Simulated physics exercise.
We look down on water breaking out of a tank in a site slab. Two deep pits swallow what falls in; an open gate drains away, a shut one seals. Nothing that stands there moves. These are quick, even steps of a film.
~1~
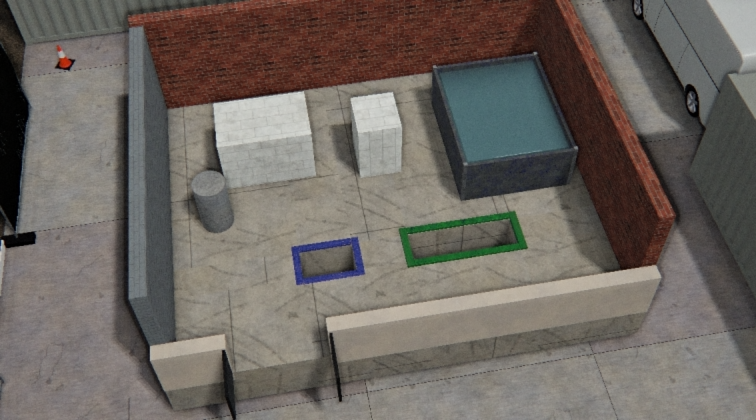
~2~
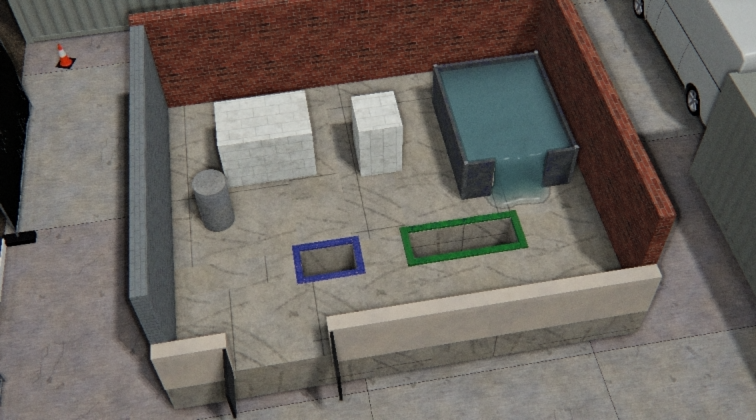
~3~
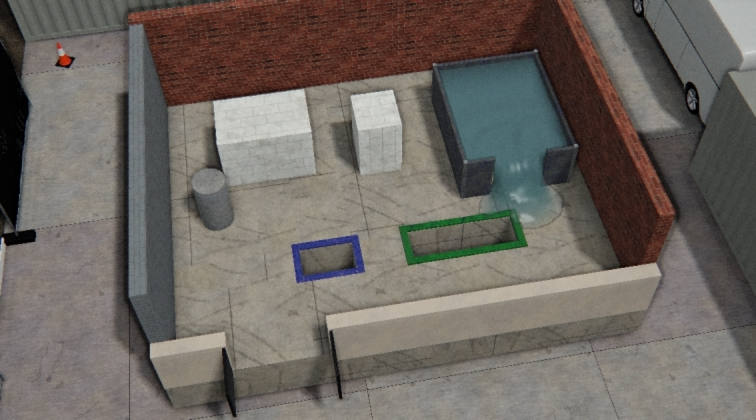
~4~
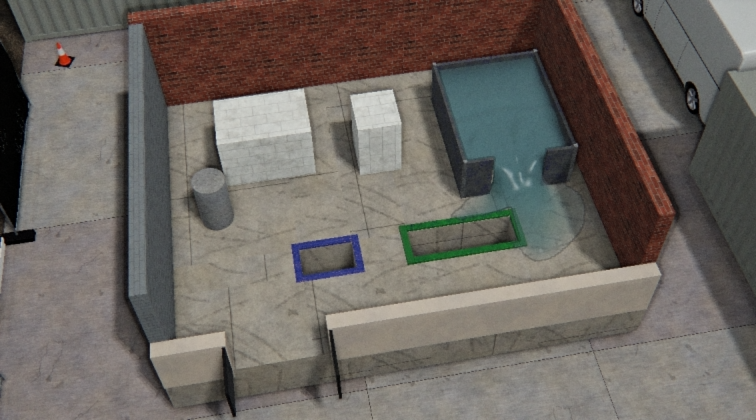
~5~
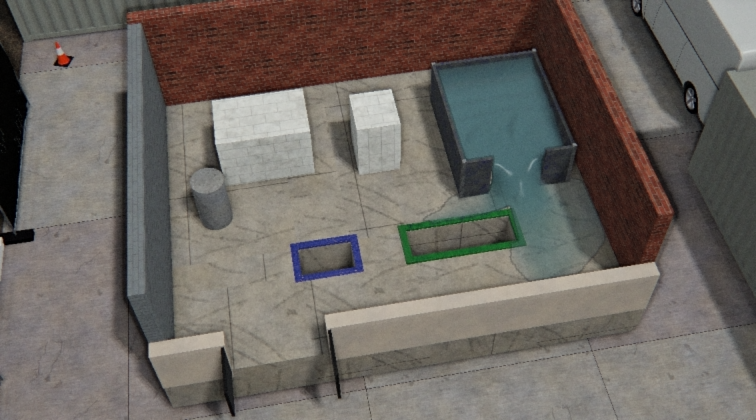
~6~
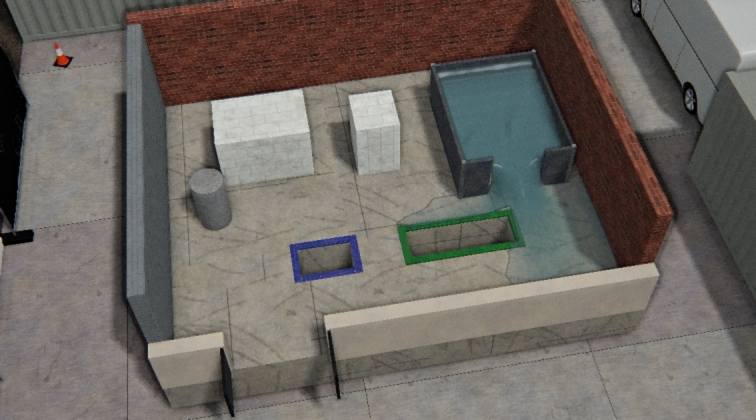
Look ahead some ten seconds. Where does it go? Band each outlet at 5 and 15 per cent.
In the end: The gate takes under 5 %; the blue pit takes from 5 to 15 %; the green pit takes over 15 %.
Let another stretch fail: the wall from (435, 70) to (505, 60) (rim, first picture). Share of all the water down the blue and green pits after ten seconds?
Per cent: Blue 6, green 0.
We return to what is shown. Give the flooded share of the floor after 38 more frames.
I make it 60 per cent.
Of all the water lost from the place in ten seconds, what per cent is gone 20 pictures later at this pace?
About 45 per cent.
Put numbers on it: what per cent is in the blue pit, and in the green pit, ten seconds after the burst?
In turn 10 and 30 per cent.
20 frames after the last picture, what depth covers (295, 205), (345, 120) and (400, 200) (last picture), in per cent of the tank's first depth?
About 0, 0 and 0 per cent.
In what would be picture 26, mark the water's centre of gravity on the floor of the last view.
Close to (501, 191).
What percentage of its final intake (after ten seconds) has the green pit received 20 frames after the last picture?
About 55 per cent.
A moment on, water covers 15 % of the floor; the gate 0 %, the blue pit 0 %, the green pit 7 %.
Next, water covers 25 % of the floor; the gate 0 %, the blue pit 0 %, the green pit 12 %.
Then, water covers 40 % of the floor; the gate 0 %, the blue pit 2 %, the green pit 17 %.
Later, water covers 60 % of the floor; the gate 1 %, the blue pit 6 %, the green pit 24 %.
In the end, water covers 90 % of the floor; the gate 3 %, the blue pit 10 %, the green pit 29 %.
